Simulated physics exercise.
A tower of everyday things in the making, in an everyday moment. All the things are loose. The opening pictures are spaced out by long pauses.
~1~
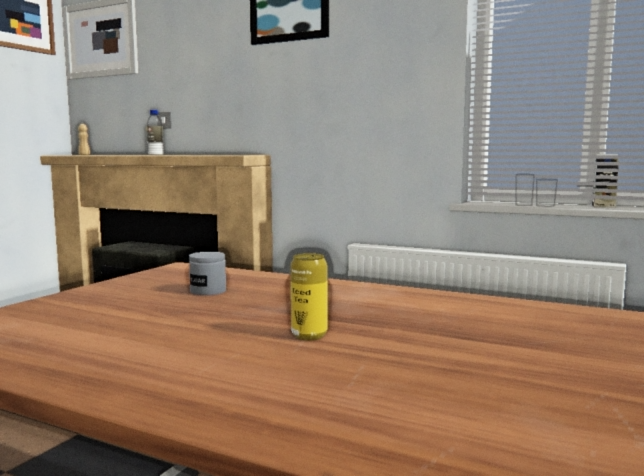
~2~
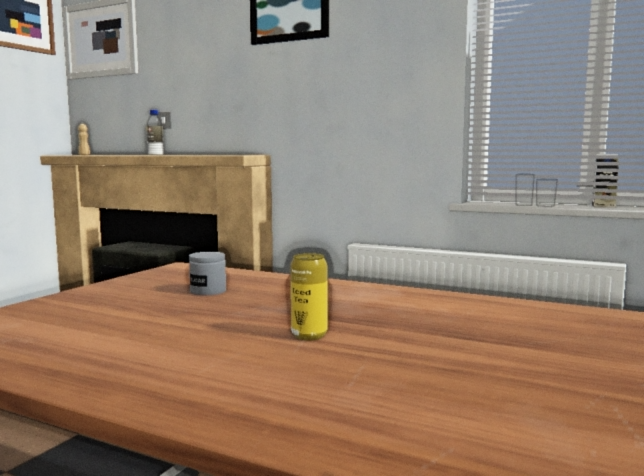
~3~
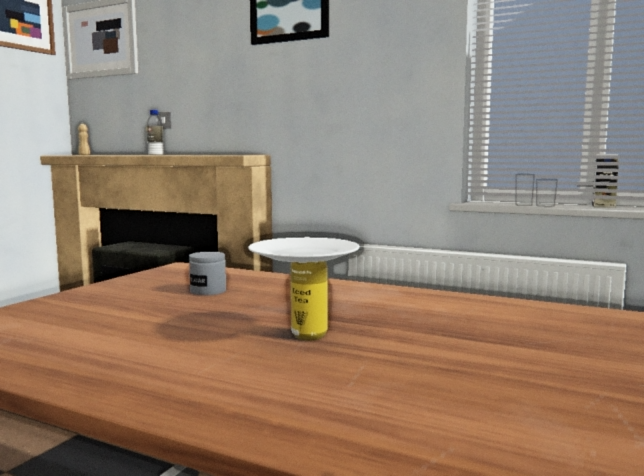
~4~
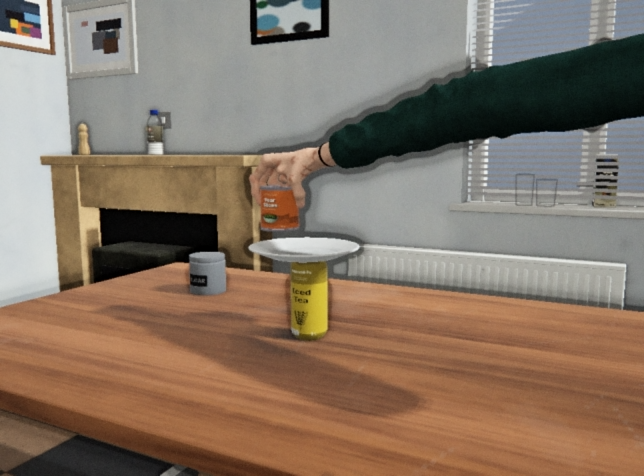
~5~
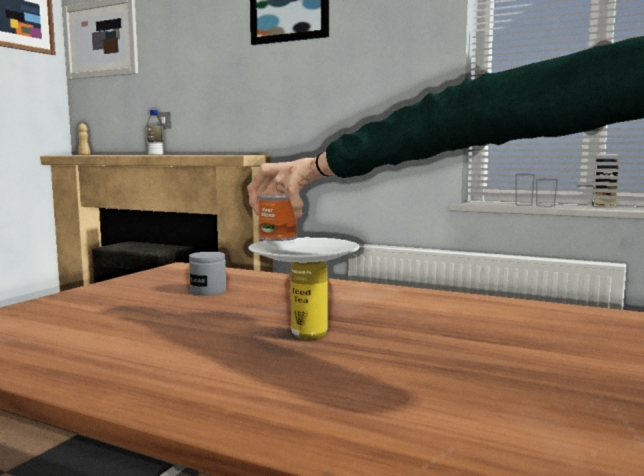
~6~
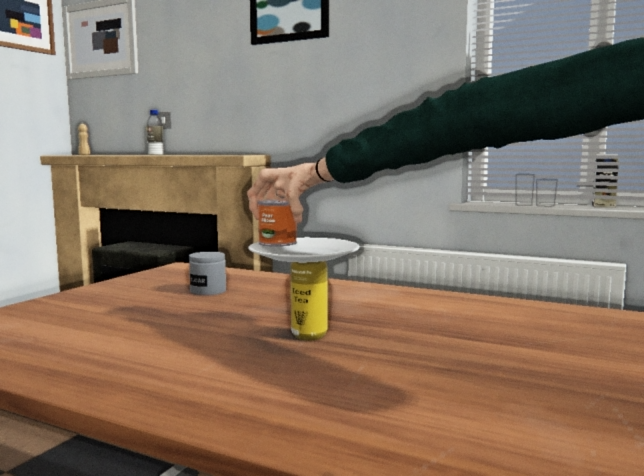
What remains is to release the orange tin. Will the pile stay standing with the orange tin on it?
Yes.
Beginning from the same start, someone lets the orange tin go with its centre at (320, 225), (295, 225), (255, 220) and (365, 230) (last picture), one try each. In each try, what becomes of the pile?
In the first case the pile remains standing, in the second it remains standing, in the third it topples and in the fourth it topples.
Then, 0.90 s on from there, no change.
Then, 2.00 s on from there, orange tin resting near (276, 223).
In the end, all 4 unmoved. At the end, from the last picture's camera, orange tin near (276, 223). The pile stays up.
